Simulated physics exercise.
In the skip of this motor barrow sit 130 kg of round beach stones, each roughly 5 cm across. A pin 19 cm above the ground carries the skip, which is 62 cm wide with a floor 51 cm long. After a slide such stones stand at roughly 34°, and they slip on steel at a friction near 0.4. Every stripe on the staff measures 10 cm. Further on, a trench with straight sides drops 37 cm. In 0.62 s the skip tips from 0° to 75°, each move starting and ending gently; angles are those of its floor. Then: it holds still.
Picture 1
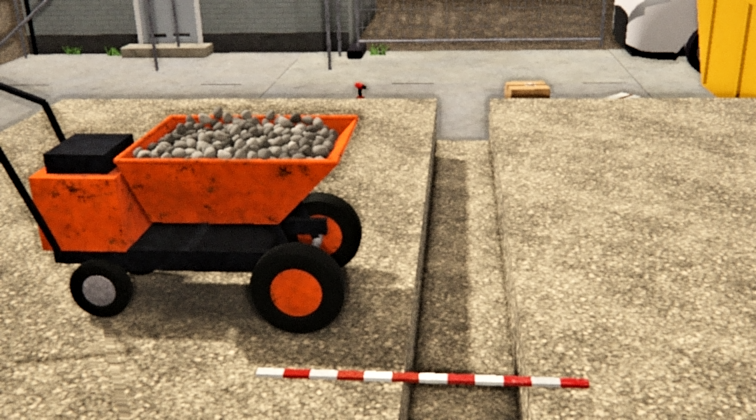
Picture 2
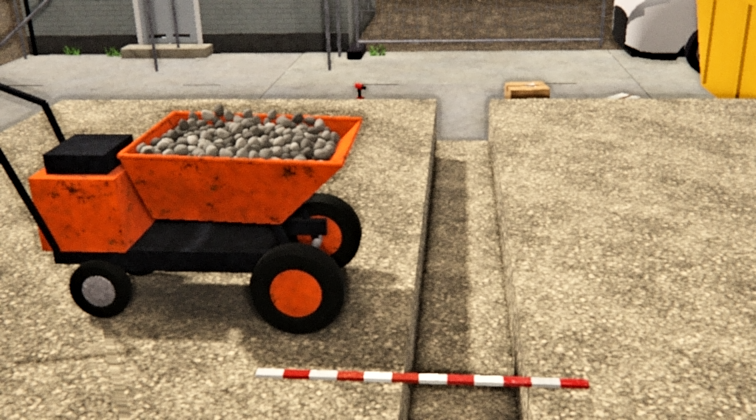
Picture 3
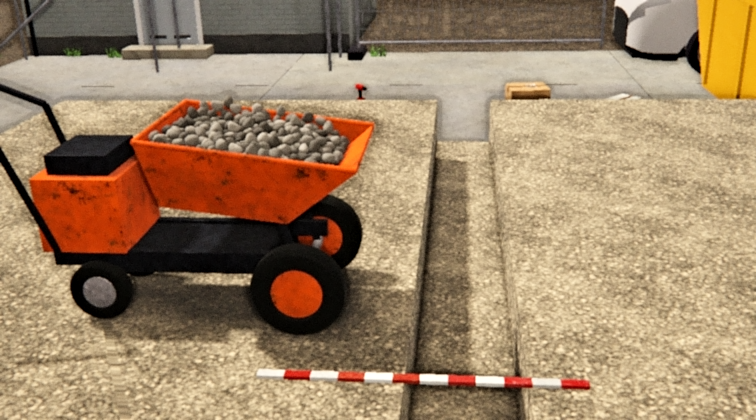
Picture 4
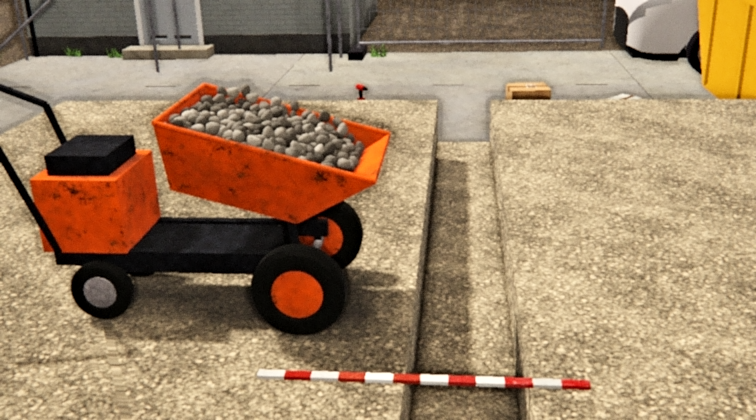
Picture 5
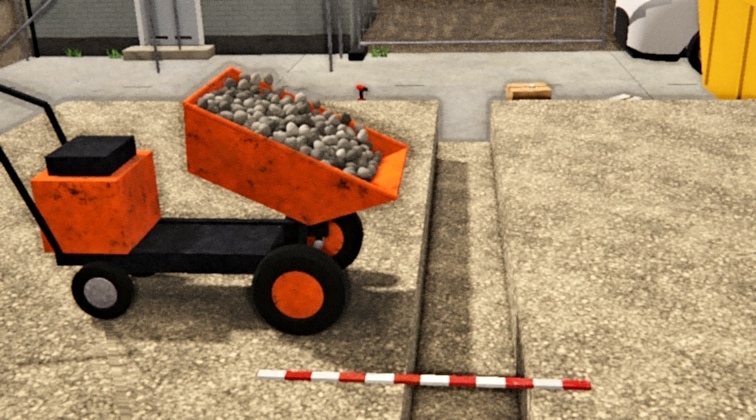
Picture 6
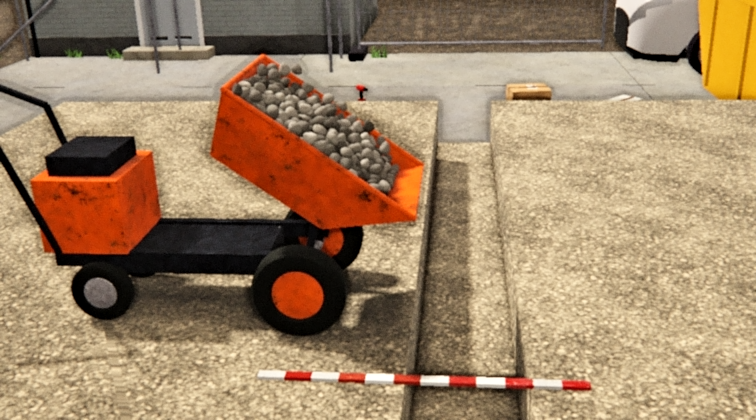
At first, an orange motor barrow stands left of a straight-sided trench, its skip level and heaped with rounded grey stones, a red-and-white staff lying across the foreground. The skip then tilts toward the trench, its left end rising and its right lip dipping, until it slopes steeply with the stones still inside.
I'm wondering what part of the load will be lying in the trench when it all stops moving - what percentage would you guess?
I would guess about 67 per cent.
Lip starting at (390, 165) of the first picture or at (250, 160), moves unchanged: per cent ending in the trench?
20 %, then 85 %.
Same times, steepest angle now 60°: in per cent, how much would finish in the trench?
Roughly 60 percent.
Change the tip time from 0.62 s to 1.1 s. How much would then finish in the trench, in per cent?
I'd put it at some 80 in a hundred.
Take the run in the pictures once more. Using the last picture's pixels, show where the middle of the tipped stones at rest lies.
Roughly at pixel (499, 361).
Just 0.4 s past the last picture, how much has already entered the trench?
Approx. 50 % of the load.
Then, 0.2 s after the last picture the floor is at 63°, 100 % in the skip; the foremost stones are at (442, 228).
Then, 0.4 s after the last picture the floor is at 75°, 42 % in the skip, 49 % in the trench, 10 % past the trench; the foremost stones are at (552, 292).
Then, 0.8 s after the last picture the floor is at 75°, 0 % in the skip, 66 % in the trench, 33 % past the trench; the foremost stones are past the picture's edge.
Then, 2.7 s after the last picture the floor is at 75°, 0 % in the skip, 67 % in the trench, 33 % past the trench; the foremost stones are past the picture's edge.
